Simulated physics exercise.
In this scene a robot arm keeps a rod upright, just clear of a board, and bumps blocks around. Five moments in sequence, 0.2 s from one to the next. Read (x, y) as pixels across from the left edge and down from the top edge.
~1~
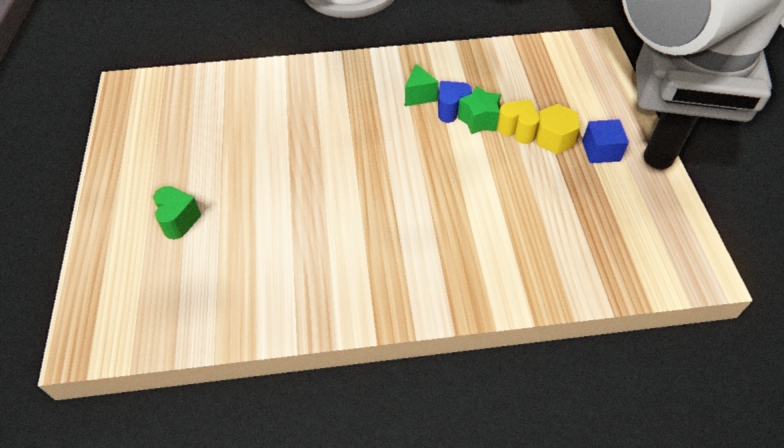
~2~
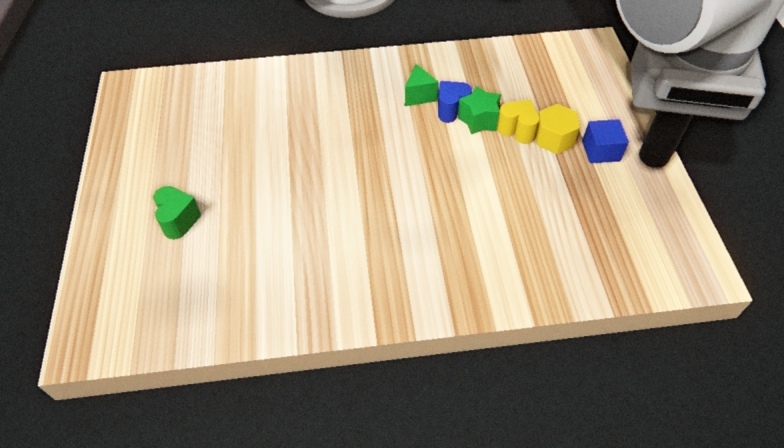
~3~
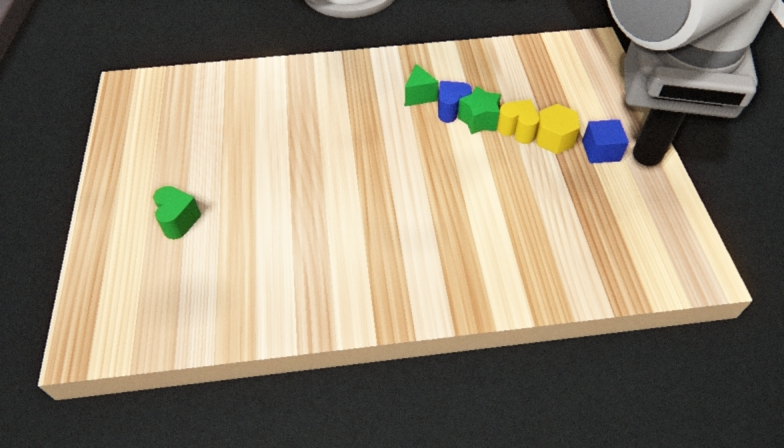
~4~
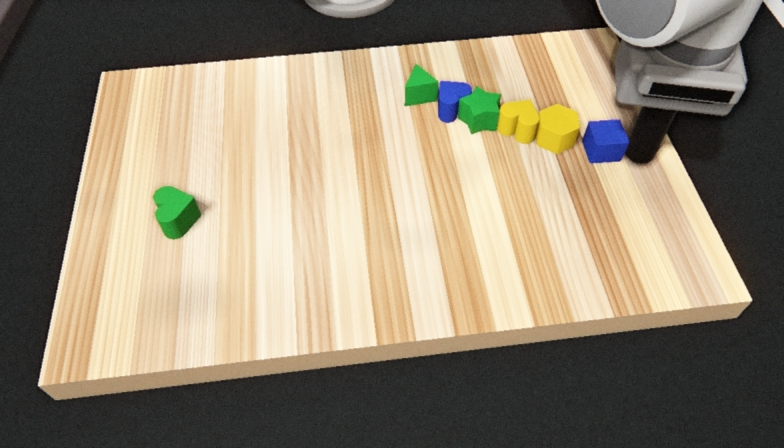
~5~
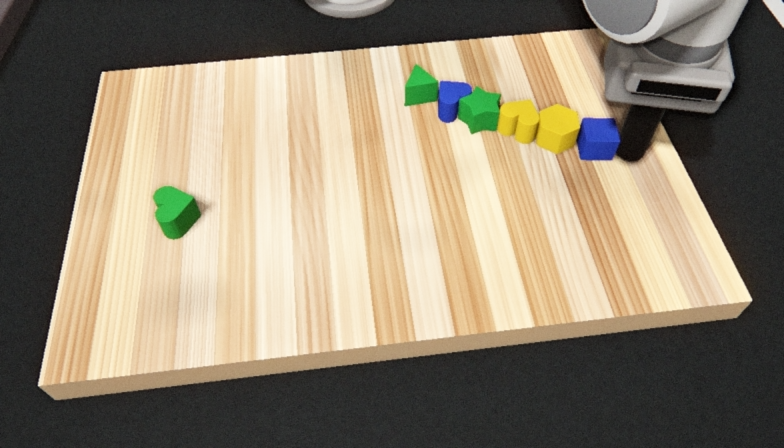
The clip opens on a striped wooden board with a green heart-shaped block at left and a slanting row of green, blue and yellow blocks at upper right. A robotic arm's dark rod moves slightly left toward the blue square block at the row's right end, then nudges it left.
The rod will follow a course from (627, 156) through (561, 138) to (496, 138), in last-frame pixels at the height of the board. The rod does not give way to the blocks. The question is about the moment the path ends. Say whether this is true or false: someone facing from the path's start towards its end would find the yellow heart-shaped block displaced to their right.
It is false.
The first path, step by step. One third of the way, rod at (584, 138); green triangle at (406, 72), turned 40° anticlockwise; blue heart-shaped block at (429, 79), turned 35° clockwise; green star-shaped block at (450, 96), turned 10° clockwise; yellow heart-shaped block at (485, 105), turned 15° clockwise; yellow six-sided block at (520, 110); blue square at (556, 116).
Two thirds of the way, rod at (540, 131); green triangle at (396, 67), turned 45° anticlockwise; blue heart-shaped block at (420, 74), turned 40° clockwise; green star-shaped block at (429, 95), turned 50° clockwise; yellow heart-shaped block at (451, 113), turned 15° anticlockwise; yellow six-sided block at (478, 99), turned 30° anticlockwise; blue square at (516, 104), turned 30° clockwise.
At the end, rod at (497, 132); green triangle at (396, 67), turned 45° anticlockwise; blue heart-shaped block at (420, 74), turned 40° clockwise; green star-shaped block at (426, 95), turned 40° clockwise; yellow heart-shaped block at (448, 115), turned 25° anticlockwise; yellow six-sided block at (458, 86), turned 50° anticlockwise; blue square at (495, 96), turned 80° clockwise.
